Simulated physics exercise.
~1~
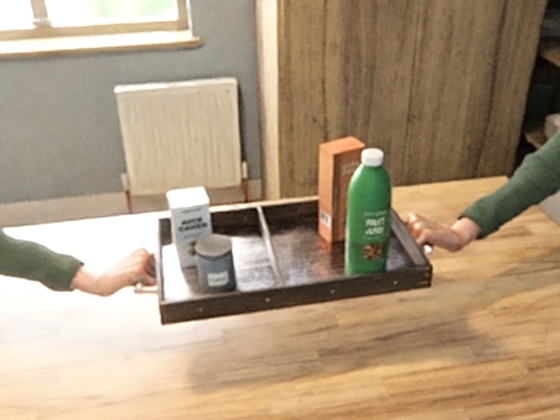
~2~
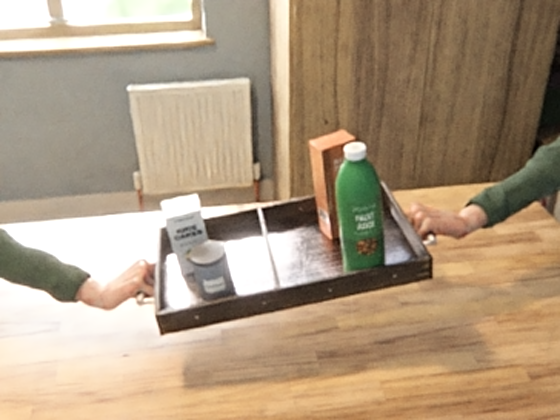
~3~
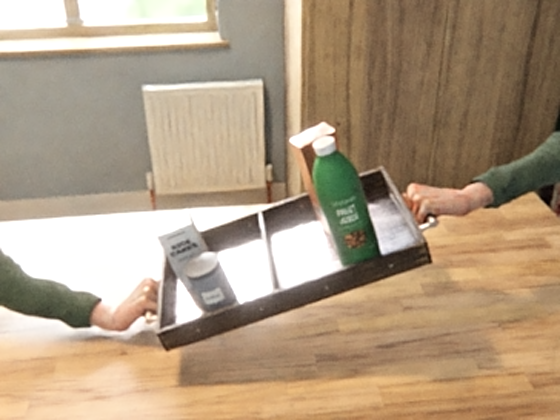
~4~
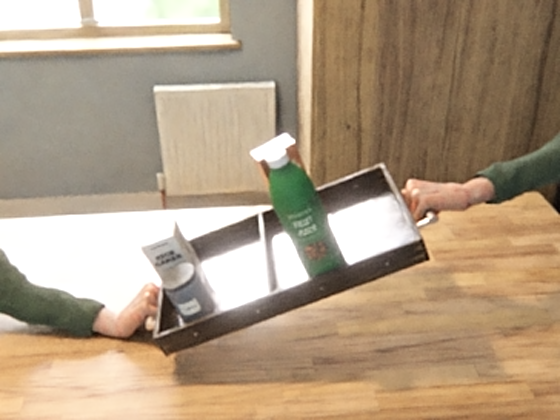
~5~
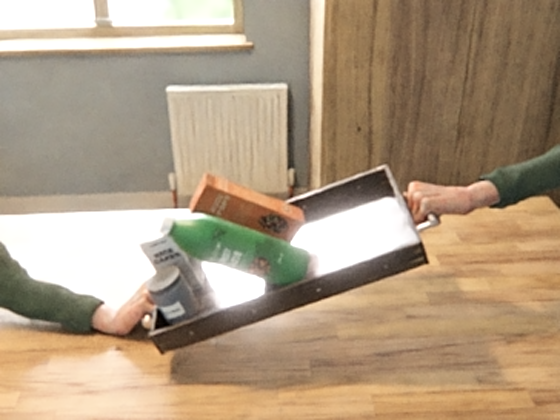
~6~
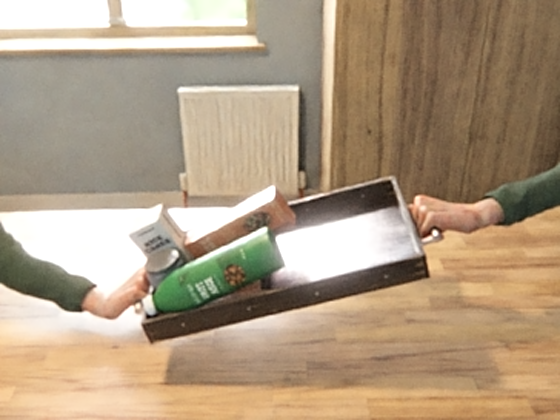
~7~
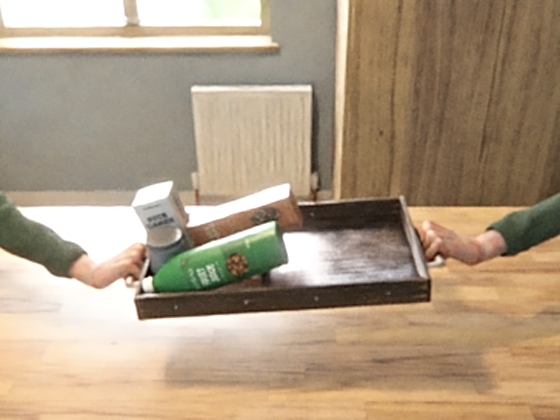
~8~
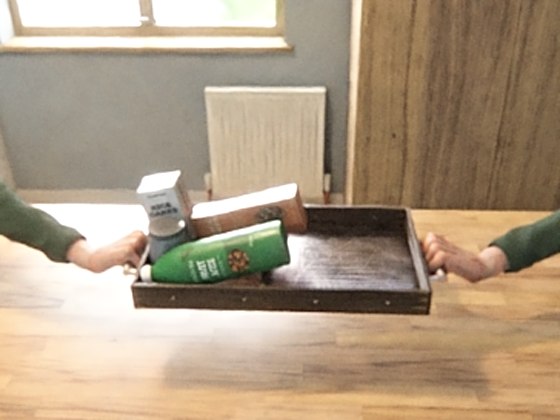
A dark wooden tray with a low divider is held by two hands in green sleeves above a wooden table, seen from slightly above, with a radiator, window and wood panel behind. A white carton and grey jar stand on the left, an orange carton and green bottle on the right. The left edge dips steeply, and the bottle and orange carton lean, then topple leftward over the divider. The tray returns to level. Both fallen items lie against the upright jar and the leaning white carton, all still on the tray.
